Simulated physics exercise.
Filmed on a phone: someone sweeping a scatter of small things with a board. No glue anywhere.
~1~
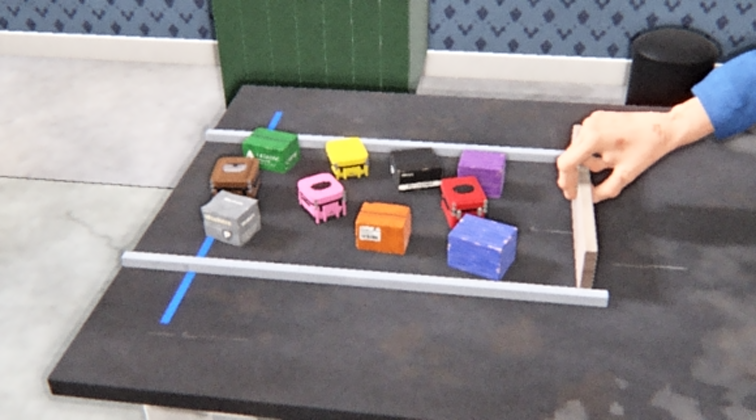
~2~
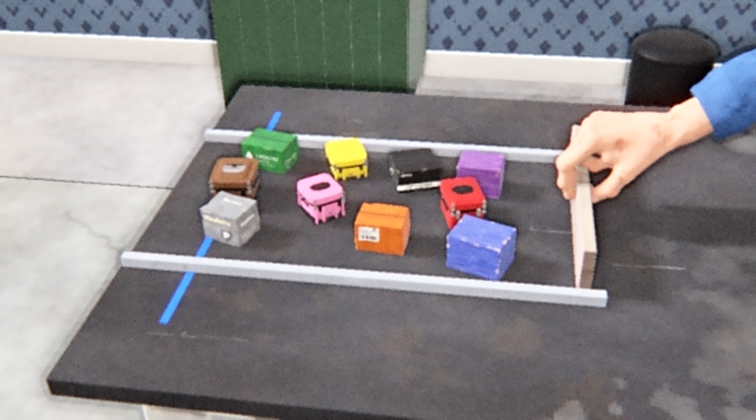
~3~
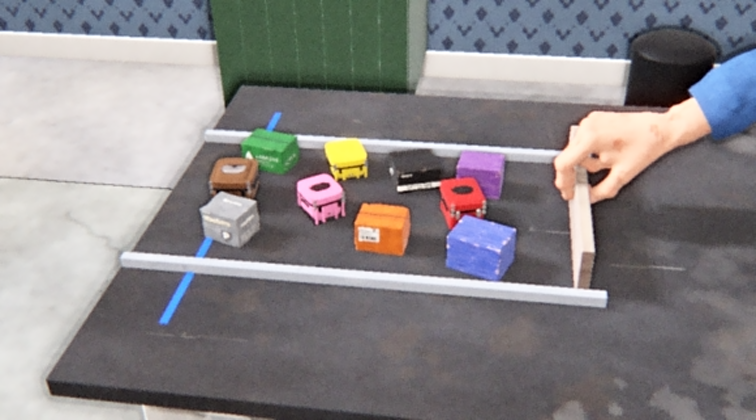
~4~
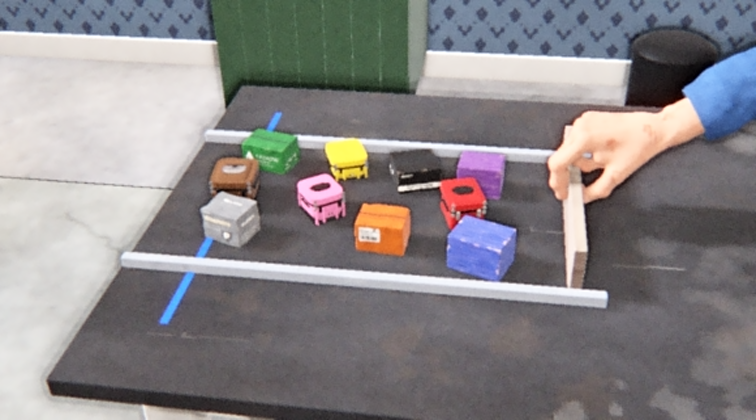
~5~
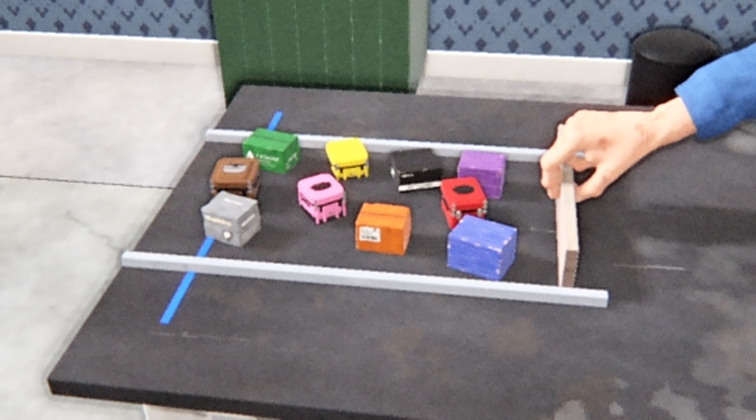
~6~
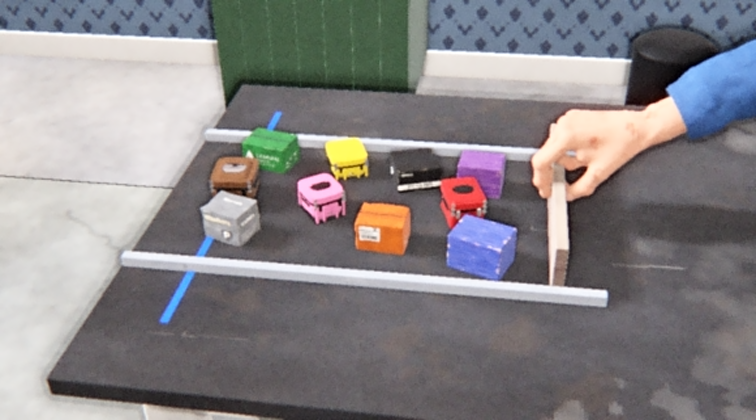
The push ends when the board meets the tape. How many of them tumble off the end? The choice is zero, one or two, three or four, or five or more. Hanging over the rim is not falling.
Outcome: The number that fall off is three or four.
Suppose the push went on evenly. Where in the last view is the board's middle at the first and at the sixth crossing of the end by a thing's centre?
Its middle is around (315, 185) and later (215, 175).
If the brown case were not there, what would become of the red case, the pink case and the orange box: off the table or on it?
The red case holds on, the pink case stays on, the orange box holds on.
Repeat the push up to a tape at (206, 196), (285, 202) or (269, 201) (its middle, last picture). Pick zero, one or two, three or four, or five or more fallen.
Taking them in turn, more than four; 1 or 2; either one or two.
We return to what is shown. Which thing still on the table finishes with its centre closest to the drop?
Foremost is the black box.
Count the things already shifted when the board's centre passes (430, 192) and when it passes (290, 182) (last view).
The counts are 6 and 10.
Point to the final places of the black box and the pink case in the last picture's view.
First (193, 149), then (186, 179).
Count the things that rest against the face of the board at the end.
The number is 3.
A little later, none off yet; brown case at rest near (236, 182); grey box at rest near (231, 219); green box at rest near (271, 150).
Next, none off yet; brown case at rest near (236, 182); grey box moving near (224, 219); green box shifted about its own width near (210, 142).
When it is over, the number that fall off is three or four; down, yellow case, green box, grey box and brown case.
